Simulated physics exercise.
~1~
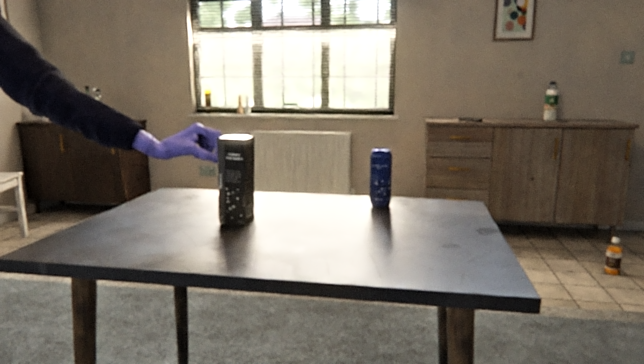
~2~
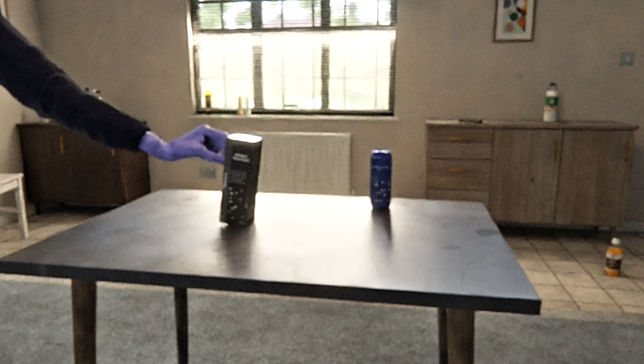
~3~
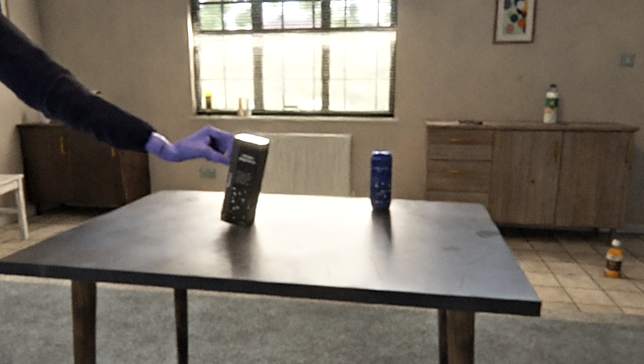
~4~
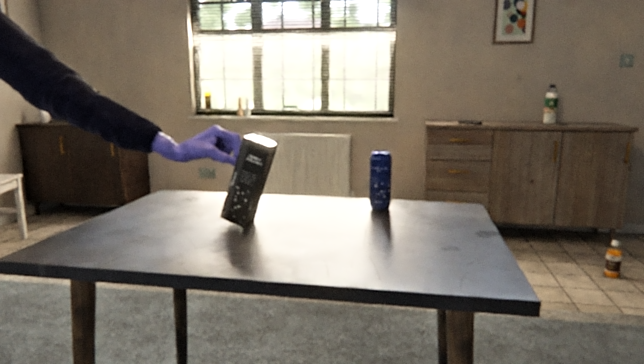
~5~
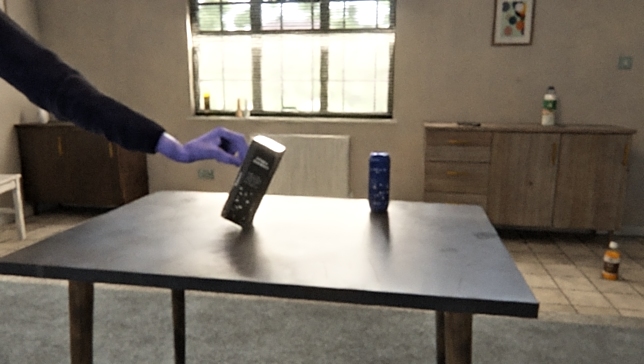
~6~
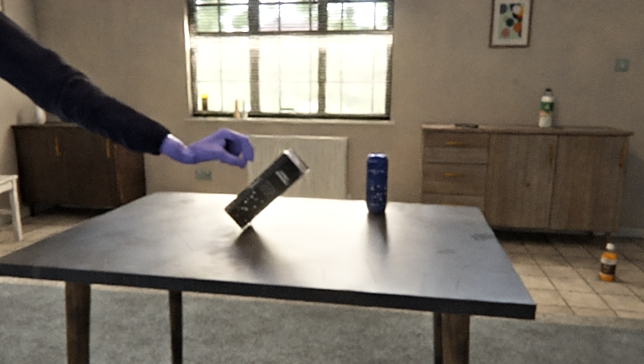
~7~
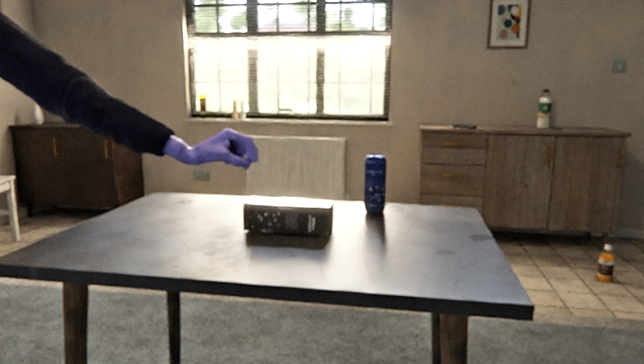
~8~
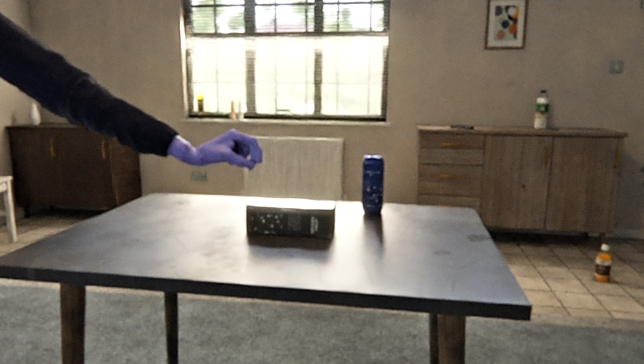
The video shows a purple-gloved hand pushing the top of an upright black carton on a dark table, tilting it rightward until it topples onto its side, while a blue can nearby stays standing and the hand remains hovering above.
